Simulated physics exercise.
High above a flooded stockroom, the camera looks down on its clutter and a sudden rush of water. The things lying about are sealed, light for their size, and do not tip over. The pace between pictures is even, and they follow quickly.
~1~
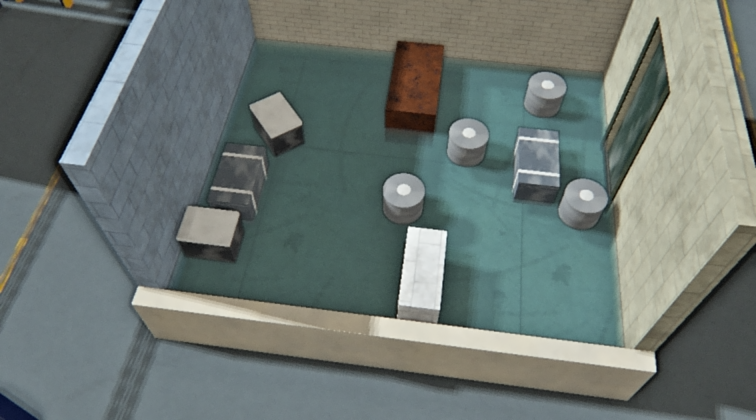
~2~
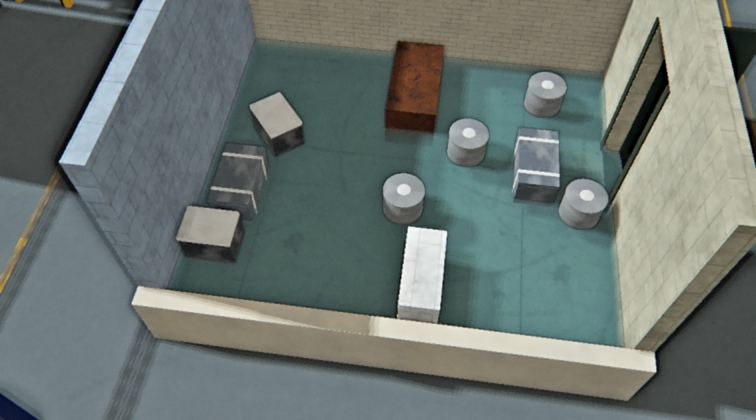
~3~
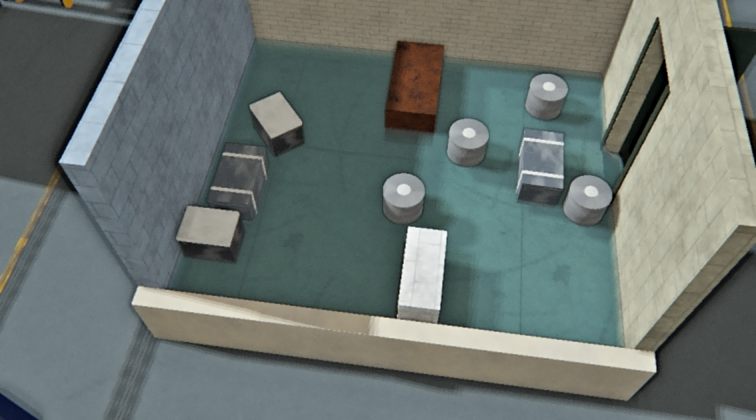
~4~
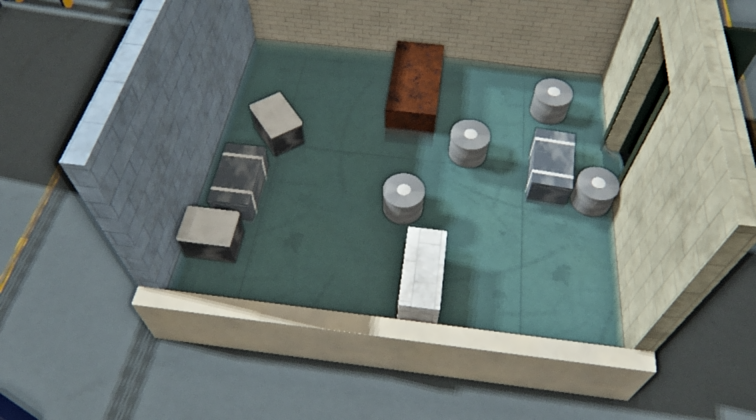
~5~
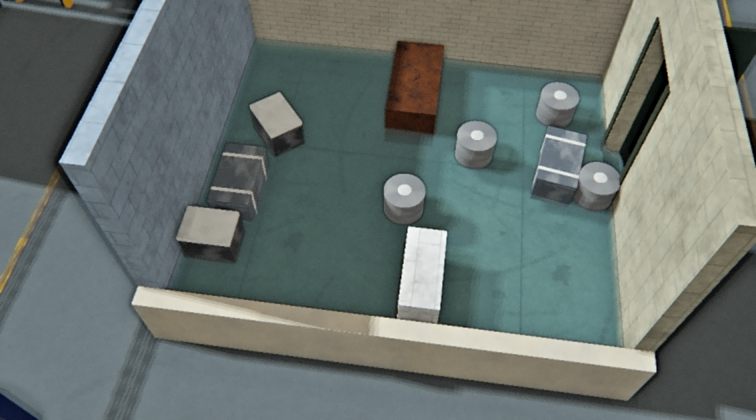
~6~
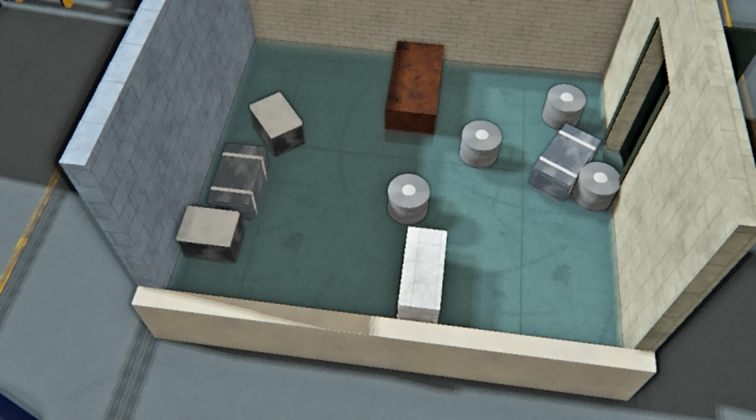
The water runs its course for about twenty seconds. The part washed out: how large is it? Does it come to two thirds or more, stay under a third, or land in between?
In between.
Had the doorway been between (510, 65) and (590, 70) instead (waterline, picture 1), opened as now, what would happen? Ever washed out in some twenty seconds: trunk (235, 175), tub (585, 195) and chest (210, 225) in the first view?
Each object, in the order asked: Not flushed / flushed / not flushed.
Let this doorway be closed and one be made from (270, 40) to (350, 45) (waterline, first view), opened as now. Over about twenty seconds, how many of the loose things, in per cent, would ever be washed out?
Result: Roughly 80 per cent.
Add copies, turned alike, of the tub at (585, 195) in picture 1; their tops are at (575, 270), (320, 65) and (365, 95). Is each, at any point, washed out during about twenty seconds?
Outcomes in turn are expelled, not expelled, expelled.
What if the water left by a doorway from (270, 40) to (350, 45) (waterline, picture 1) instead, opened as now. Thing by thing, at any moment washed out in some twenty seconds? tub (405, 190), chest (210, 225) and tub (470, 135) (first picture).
First one exits, second exits, third exits.
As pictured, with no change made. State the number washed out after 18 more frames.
The count is 4.
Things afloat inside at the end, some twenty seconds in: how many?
That would be 3.
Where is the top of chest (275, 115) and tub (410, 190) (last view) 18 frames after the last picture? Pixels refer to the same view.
First near (301, 126), second near (548, 184).
A moment on, 1 of 8 are out; 7 afloat.
Next, 4 of 8 are out; 4 afloat.
Later, 5 of 8 are out; 3 afloat.
In the end, 5 of 8 are out; 3 afloat.
